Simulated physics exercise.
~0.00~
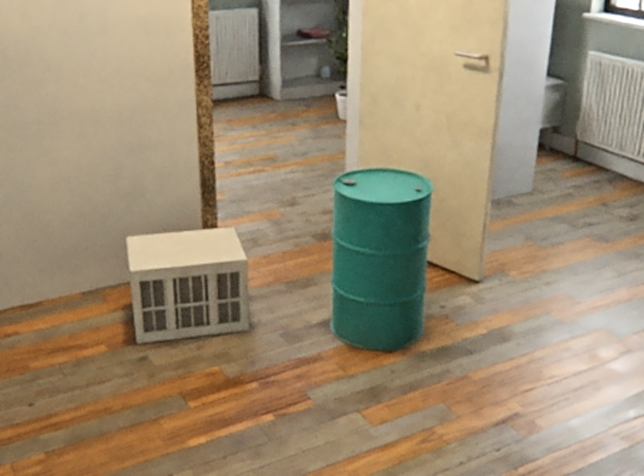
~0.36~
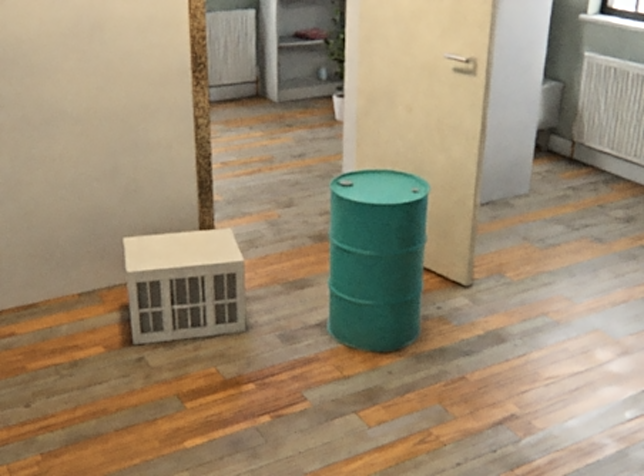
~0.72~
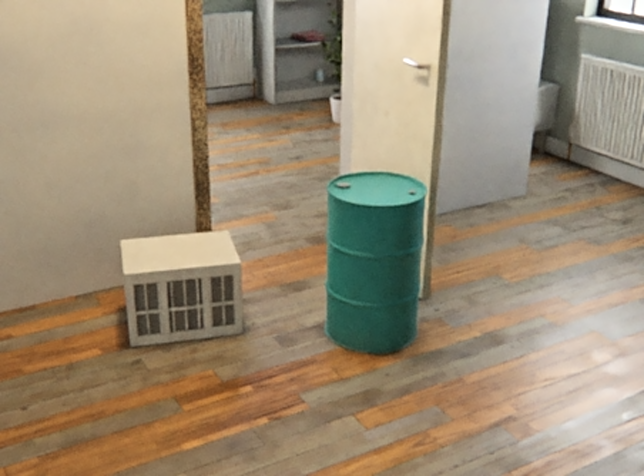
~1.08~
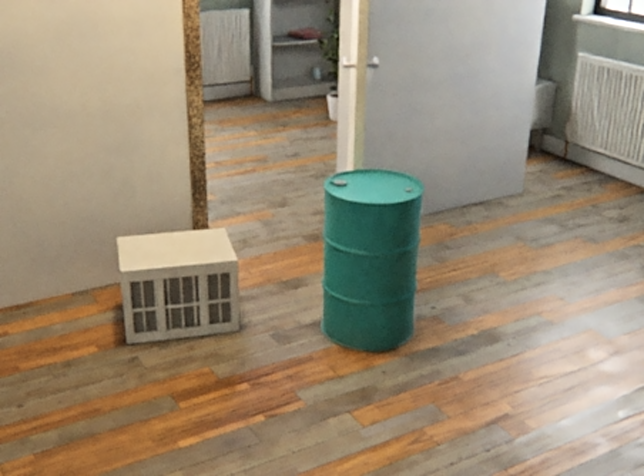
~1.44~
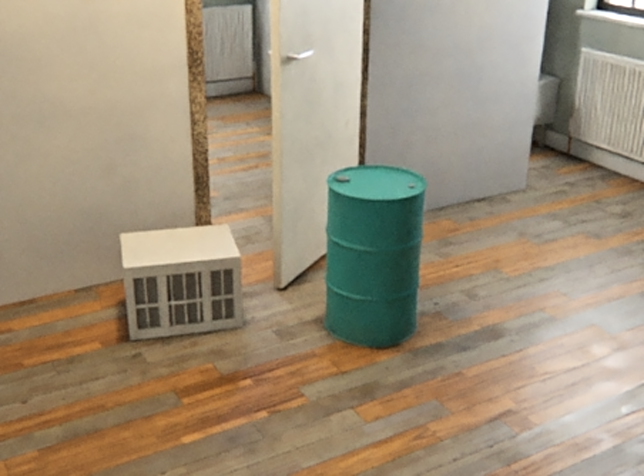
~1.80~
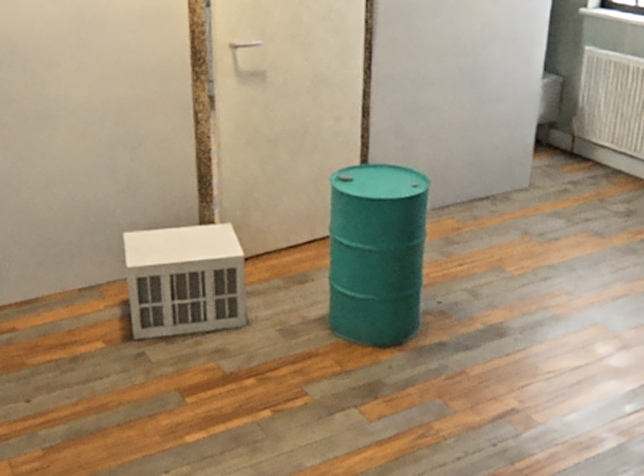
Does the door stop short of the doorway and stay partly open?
No, the door swings all the way round and ends up shut in the doorway.
In a room with grey and orange wooden floorboards, a doorway in a pale wall is seen from slightly above, and the view sways a little. A cream door stands wide open to the right of the opening, with a turquoise drum in front and a whitish box with dark slatted panels to the left. The door swings round behind the drum, turning edge-on to the viewer. It carries on leftward across the opening, hiding the shelves and plant beyond. Finally it rests shut in the doorway, while the drum and box remain standing where they were.
